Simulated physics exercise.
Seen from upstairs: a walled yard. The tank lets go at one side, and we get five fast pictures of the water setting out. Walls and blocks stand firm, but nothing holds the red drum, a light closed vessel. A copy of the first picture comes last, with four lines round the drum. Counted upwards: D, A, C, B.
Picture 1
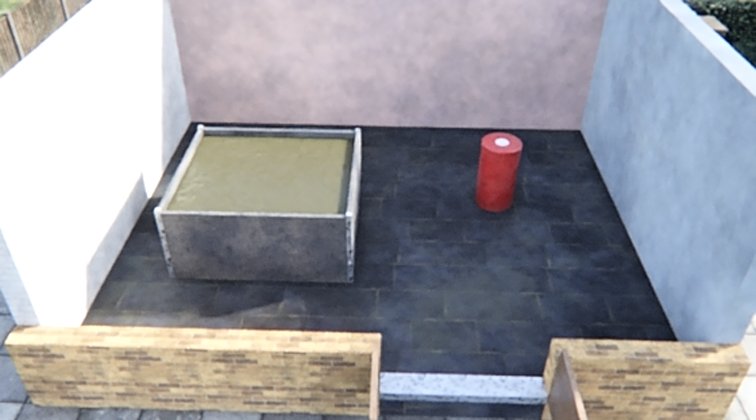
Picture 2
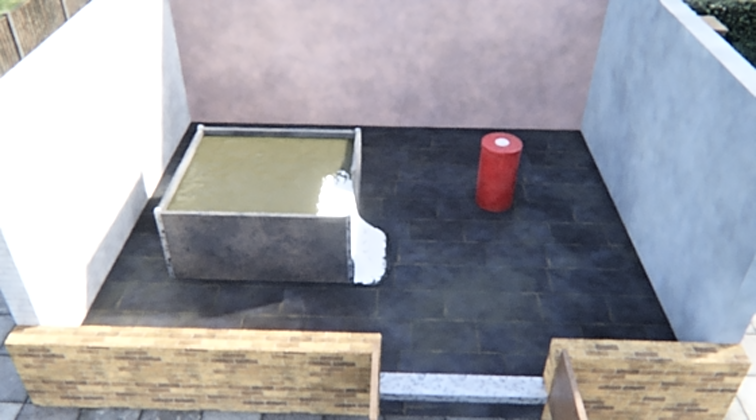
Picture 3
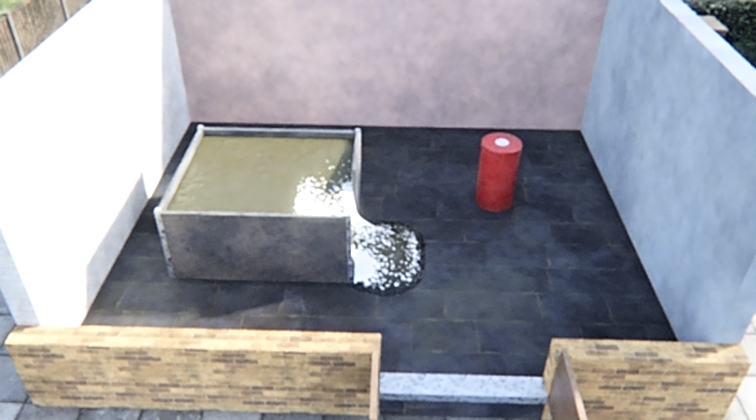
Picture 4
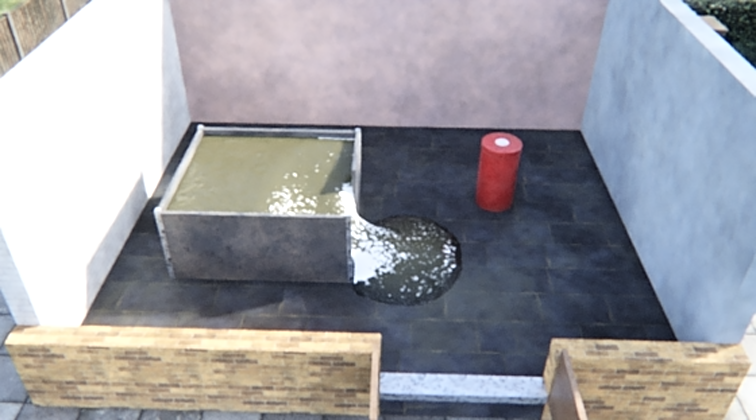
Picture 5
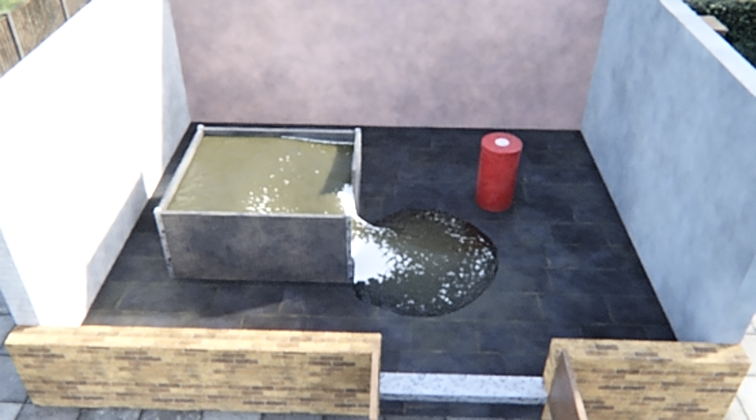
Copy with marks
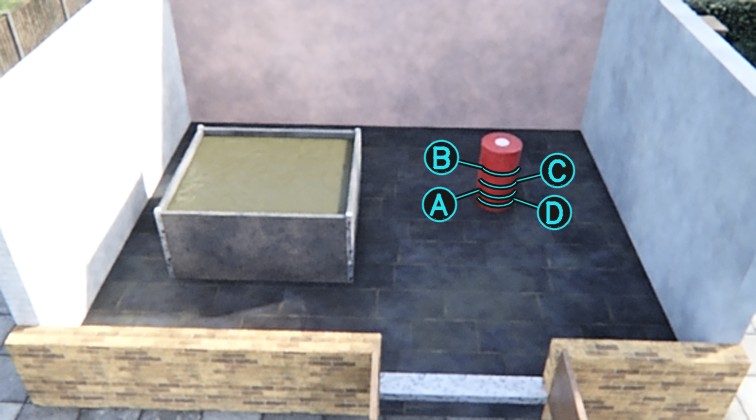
The clip shows a walled yard with a full tank on the left and a red drum on the right; water pours from the tank's right side and spreads across the dark paving in a widening, rounded puddle.
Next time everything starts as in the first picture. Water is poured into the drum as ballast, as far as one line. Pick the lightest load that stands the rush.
Go for A.
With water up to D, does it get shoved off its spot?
Yes, that goes wrong.
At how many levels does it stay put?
Three of them.
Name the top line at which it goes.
That would be D.
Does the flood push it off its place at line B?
No, not at all.
On the marked copy, A at (498, 197); B at (502, 174); C at (500, 187); D at (497, 205); from the bottom up D, A, C, B.
With A, it does not move.
With B, it does not move.
With C, it does not move.
With D, it is pushed about its own width away.
